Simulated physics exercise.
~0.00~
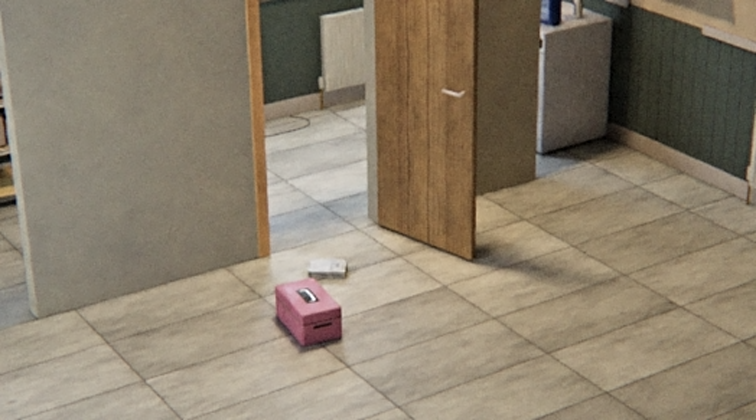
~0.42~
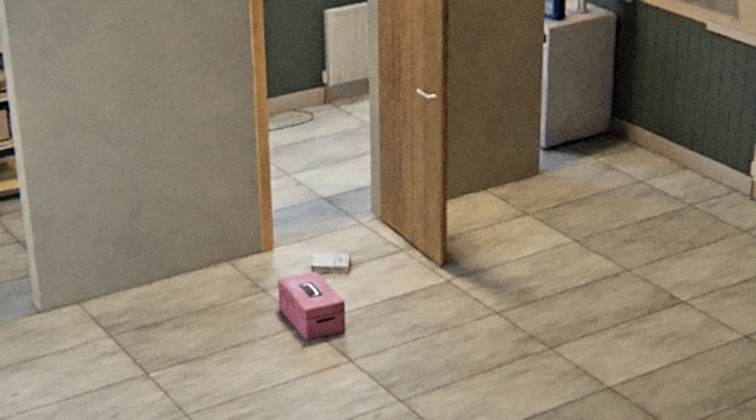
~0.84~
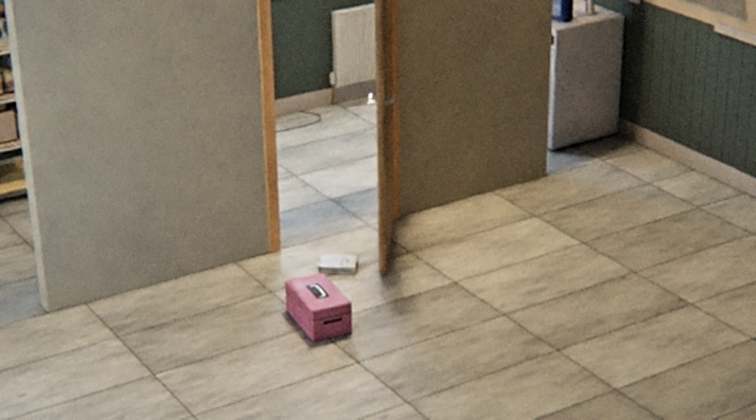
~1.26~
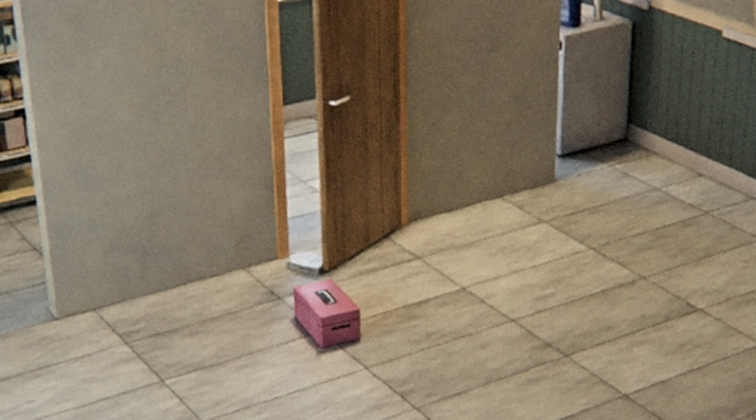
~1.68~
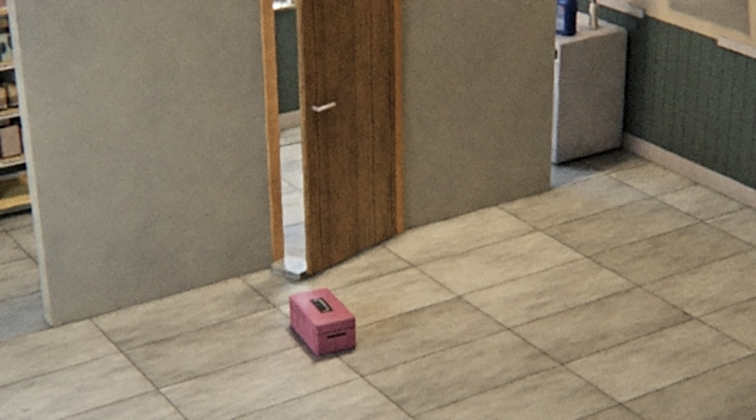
In the video, a wooden door stands wide open in a grey wall above a tiled floor, then swings toward its frame, pushing a small white book leftward. The door comes to rest slightly ajar with the book at its edge, while a pink toolbox stays in place.
